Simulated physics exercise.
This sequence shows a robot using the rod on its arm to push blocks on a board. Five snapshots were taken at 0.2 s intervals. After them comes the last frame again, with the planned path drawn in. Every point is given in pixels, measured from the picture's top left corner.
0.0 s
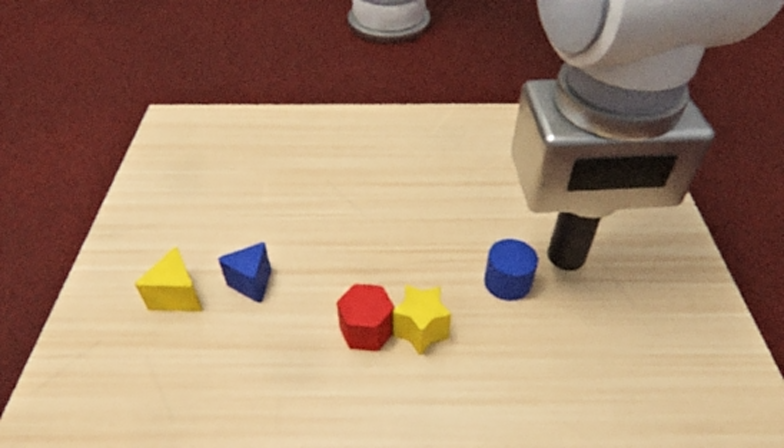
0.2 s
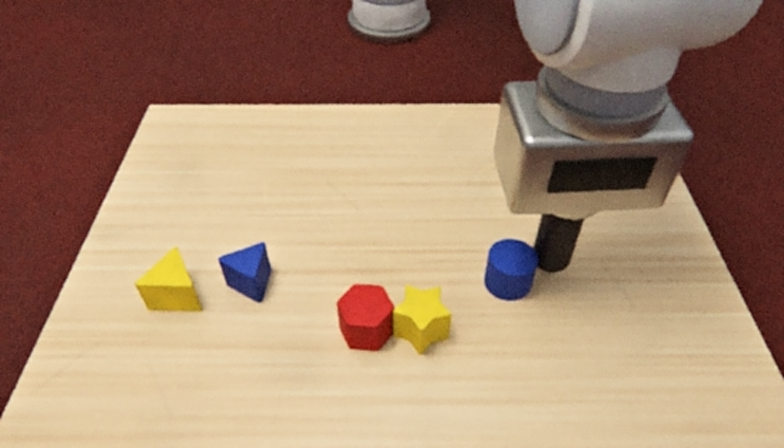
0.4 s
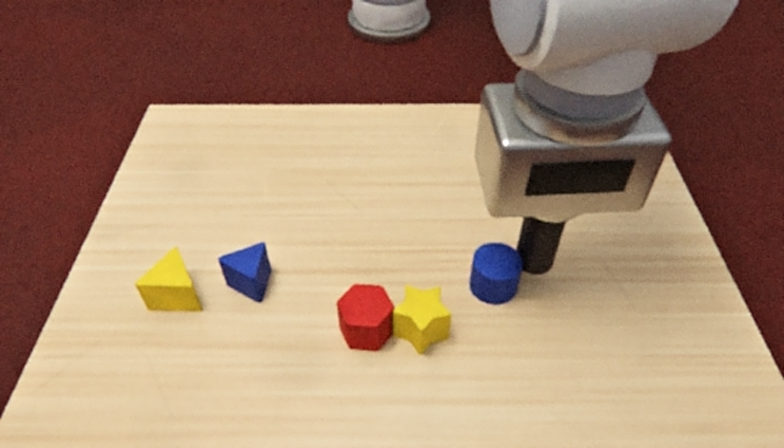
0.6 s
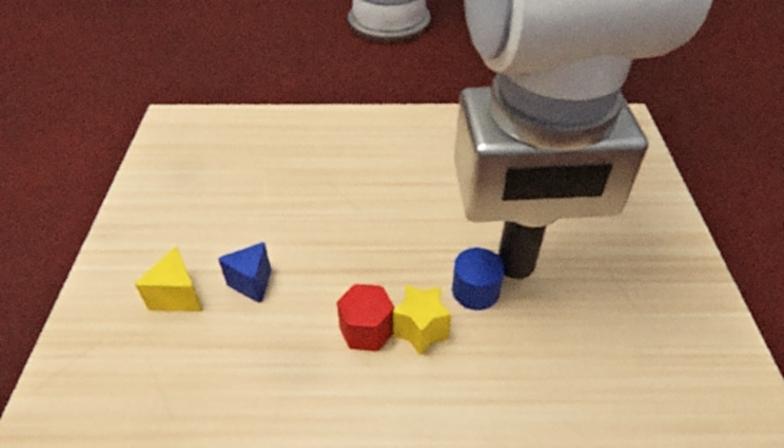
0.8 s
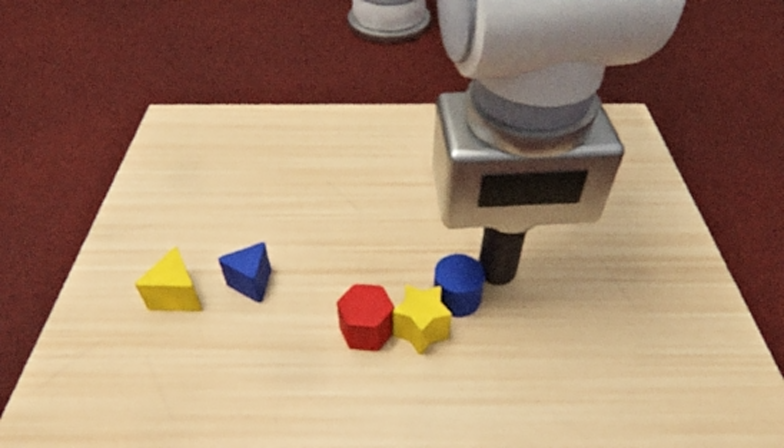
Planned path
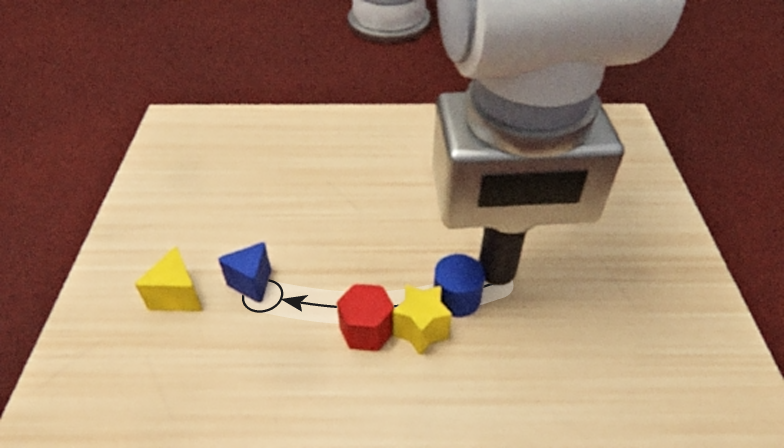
A robot arm moved left across a wooden board until its black rod met the blue round block, then pushed it left up to the yellow star, while the other blocks stayed still.
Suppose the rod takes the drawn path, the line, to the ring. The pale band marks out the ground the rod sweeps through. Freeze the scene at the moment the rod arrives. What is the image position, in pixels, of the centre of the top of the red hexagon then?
It will likely be found at (280, 356).
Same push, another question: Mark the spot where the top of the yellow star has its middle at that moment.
The yellow star ends near (392, 326).
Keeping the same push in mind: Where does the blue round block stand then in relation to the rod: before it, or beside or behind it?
That block drops off.
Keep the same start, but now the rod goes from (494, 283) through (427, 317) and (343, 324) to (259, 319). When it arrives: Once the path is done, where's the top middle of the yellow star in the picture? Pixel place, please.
Around (370, 337).
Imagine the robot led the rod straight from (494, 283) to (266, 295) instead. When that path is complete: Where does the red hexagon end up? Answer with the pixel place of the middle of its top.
Around (320, 341).
Path on the board, from (494, 283) over (420, 303) and (340, 307) to (263, 296).
On the path given first. One third of the way, rod at (420, 292); red hexagon at (336, 318), turned 30° clockwise; yellow star at (393, 325), turned 95° anticlockwise; blue round block at (376, 288).
Two thirds of the way, rod at (338, 296); red hexagon at (283, 351); yellow star at (392, 326), turned 100° anticlockwise; blue round block at (297, 305).
At the end, rod at (260, 284); blue triangular block at (233, 252), turned 30° clockwise; red hexagon at (280, 356), turned 15° anticlockwise; yellow star at (392, 326), turned 100° anticlockwise; blue round block at (262, 312).
